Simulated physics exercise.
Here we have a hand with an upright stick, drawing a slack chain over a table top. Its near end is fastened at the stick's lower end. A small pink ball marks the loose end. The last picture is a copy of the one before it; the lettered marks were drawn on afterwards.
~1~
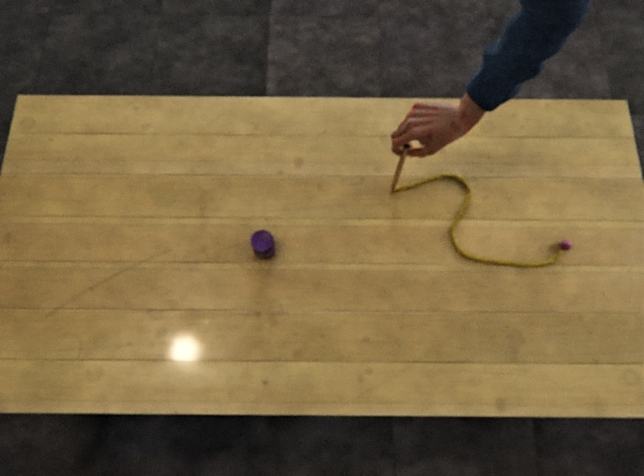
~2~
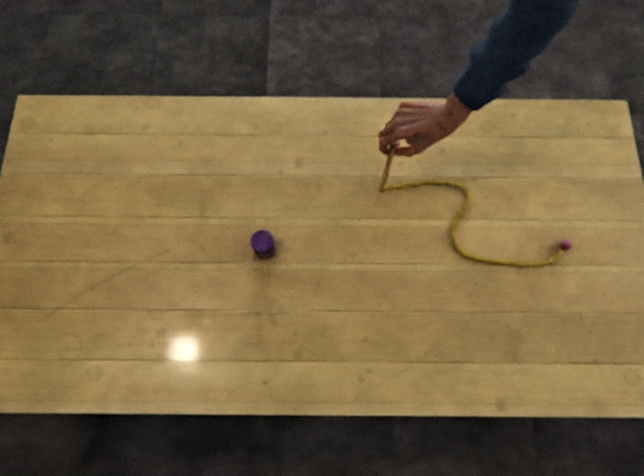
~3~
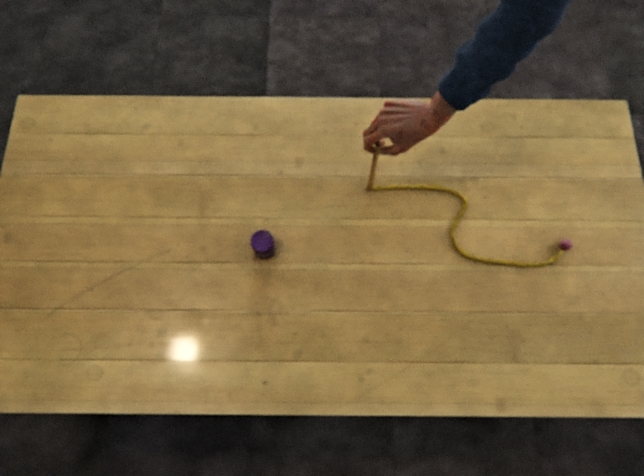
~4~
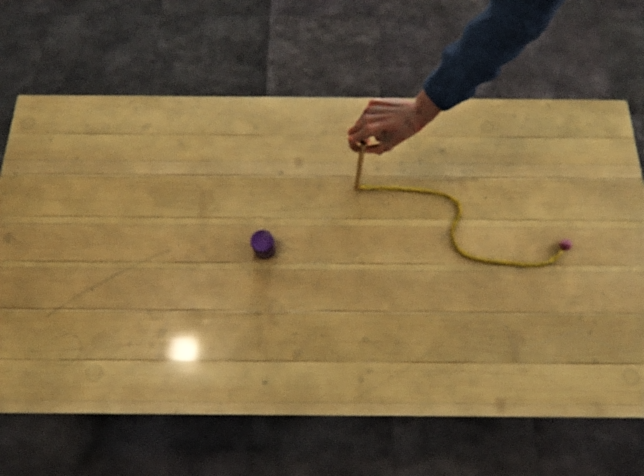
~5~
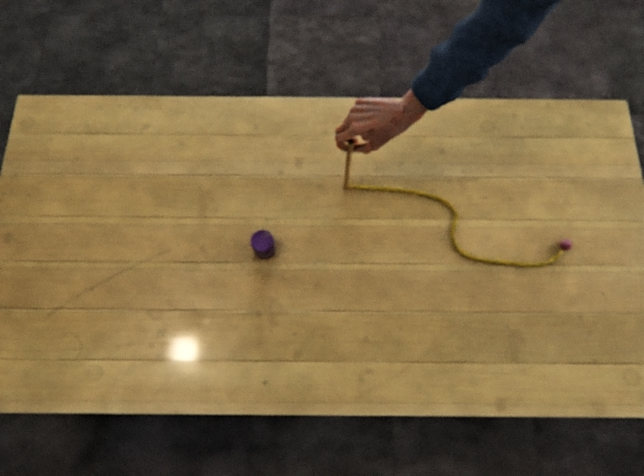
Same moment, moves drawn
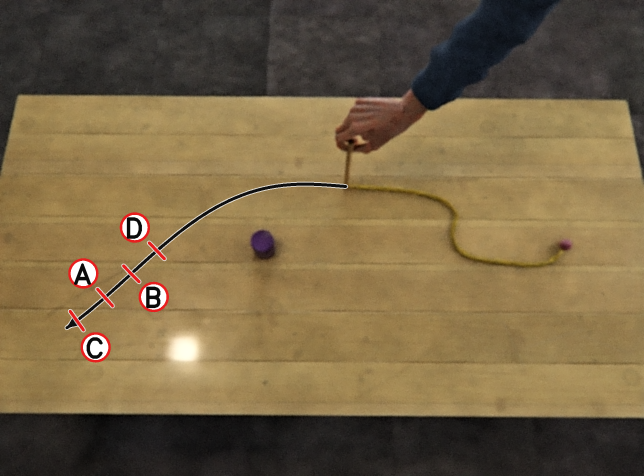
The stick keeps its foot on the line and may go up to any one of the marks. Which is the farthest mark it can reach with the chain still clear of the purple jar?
Stop at B.
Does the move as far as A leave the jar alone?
No.
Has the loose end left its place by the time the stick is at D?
Yes.
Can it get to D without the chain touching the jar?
Yes.
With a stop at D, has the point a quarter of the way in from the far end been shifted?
Yes.
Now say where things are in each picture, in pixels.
Purple jar (263, 245); free end (566, 245), in the first picture.
Purple jar (263, 245); free end (566, 245), in the second picture.
Purple jar (263, 245); free end (566, 245), in the third picture.
Purple jar (263, 245); free end (566, 245), in the fourth picture.
Purple jar (263, 245); free end (566, 245), in the fifth picture.
On the marked copy, A at (105, 298); B at (131, 274); C at (77, 321); D at (157, 251); the route from (346, 187) via (198, 219) to (67, 328).
With B. Early on, foot of the stick (264, 189), middle of the chain (398, 218), free end (533, 253).
Further on, foot of the stick (189, 225), middle of the chain (328, 216), free end (463, 235).
At the end, foot of the stick (132, 274), middle of the chain (270, 233), free end (405, 225); nothing has been touched.
As for the rest, A brings the chain against the jar; C brings the chain against the jar; D is safe but short.
